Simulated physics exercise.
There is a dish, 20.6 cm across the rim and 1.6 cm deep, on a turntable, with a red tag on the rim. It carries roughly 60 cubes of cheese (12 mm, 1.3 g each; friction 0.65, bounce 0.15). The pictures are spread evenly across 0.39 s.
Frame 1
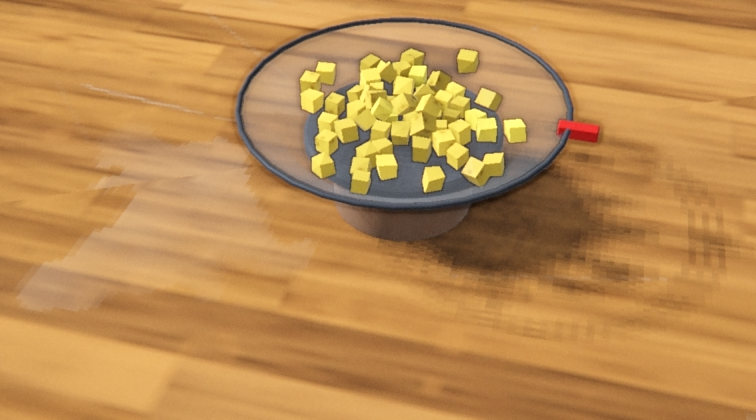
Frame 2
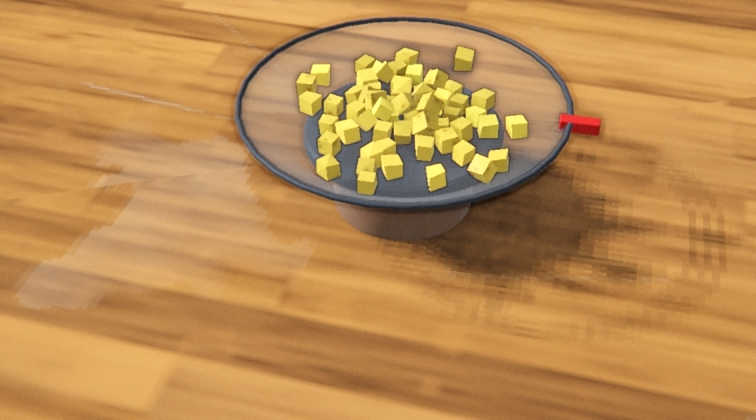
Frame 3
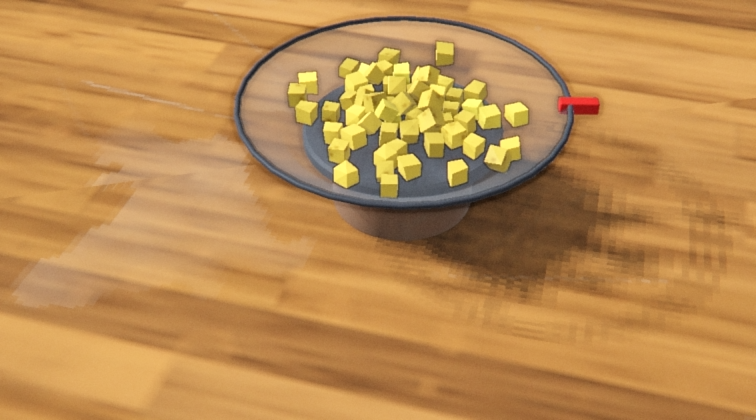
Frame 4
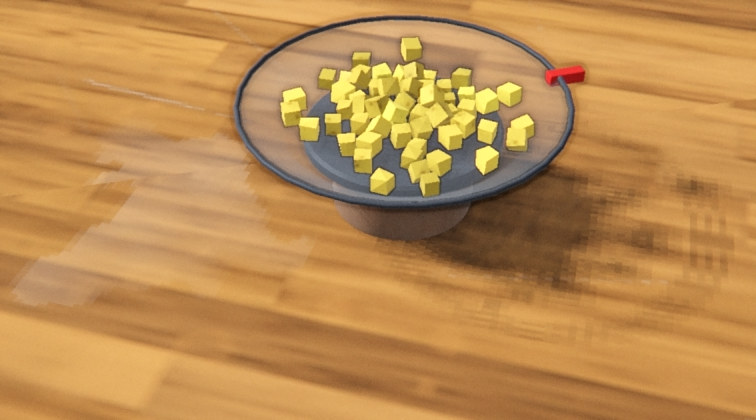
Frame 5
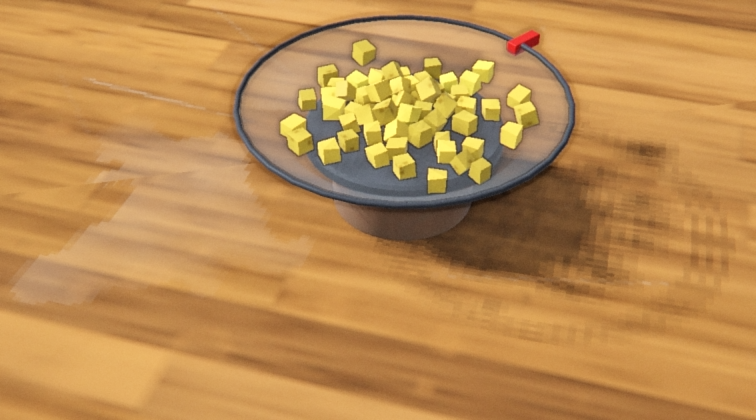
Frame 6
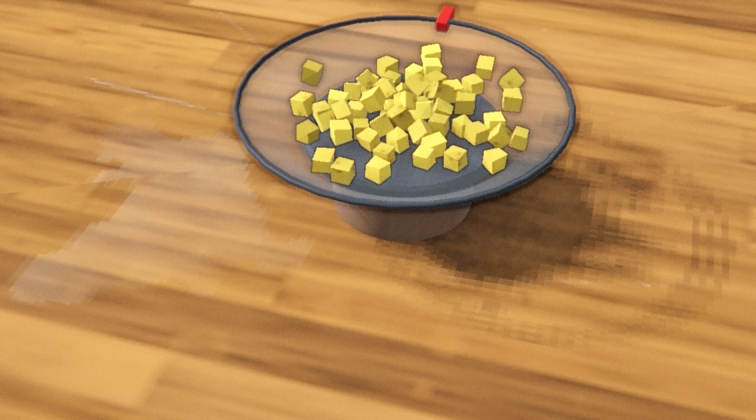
The video shows a dish with a red tag on its rim, holding a pile of yellow cubes on a wooden surface, turning counterclockwise, slowly then faster, as the tag moves from the right side to the far edge.
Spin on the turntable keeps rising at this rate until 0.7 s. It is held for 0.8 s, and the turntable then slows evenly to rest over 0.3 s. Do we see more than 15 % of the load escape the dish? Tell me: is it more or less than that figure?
It is more than that figure.
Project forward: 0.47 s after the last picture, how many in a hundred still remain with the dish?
55 %.
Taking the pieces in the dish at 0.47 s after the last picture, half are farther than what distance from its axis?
Distance: Roughly 8.0 cm.
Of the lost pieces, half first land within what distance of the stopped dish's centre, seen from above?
Distance: Around 20 centimetres.
Then, 0.47 s after the last picture, dish 55 %, fallen behind where it stops 5 %, fallen in front of where it stops 5 %, in the air 35 %; middle of the pieces not yet landed near (411, 104).
Then, 0.86 s after the last picture, dish 20 %, fallen behind where it stops 20 %, fallen left of where it stops 20 %, fallen right of where it stops 20 %, fallen in front of where it stops 15 %; middle of the pieces not yet landed near (425, 113).
Then, 1.23 s after the last picture, dish 10 %, fallen behind where it stops 25 %, fallen left of where it stops 25 %, fallen right of where it stops 30 %, fallen in front of where it stops 15 %; middle of the pieces not yet landed near (402, 110).
Then, 1.57 s after the last picture, dish 10 %, fallen behind where it stops 25 %, fallen left of where it stops 25 %, fallen right of where it stops 30 %, fallen in front of where it stops 15 %; middle of the pieces not yet landed near (402, 111).
In the end, dish 10 %, fallen behind where it stops 25 %, fallen left of where it stops 25 %, fallen right of where it stops 30 %, fallen in front of where it stops 15 %.
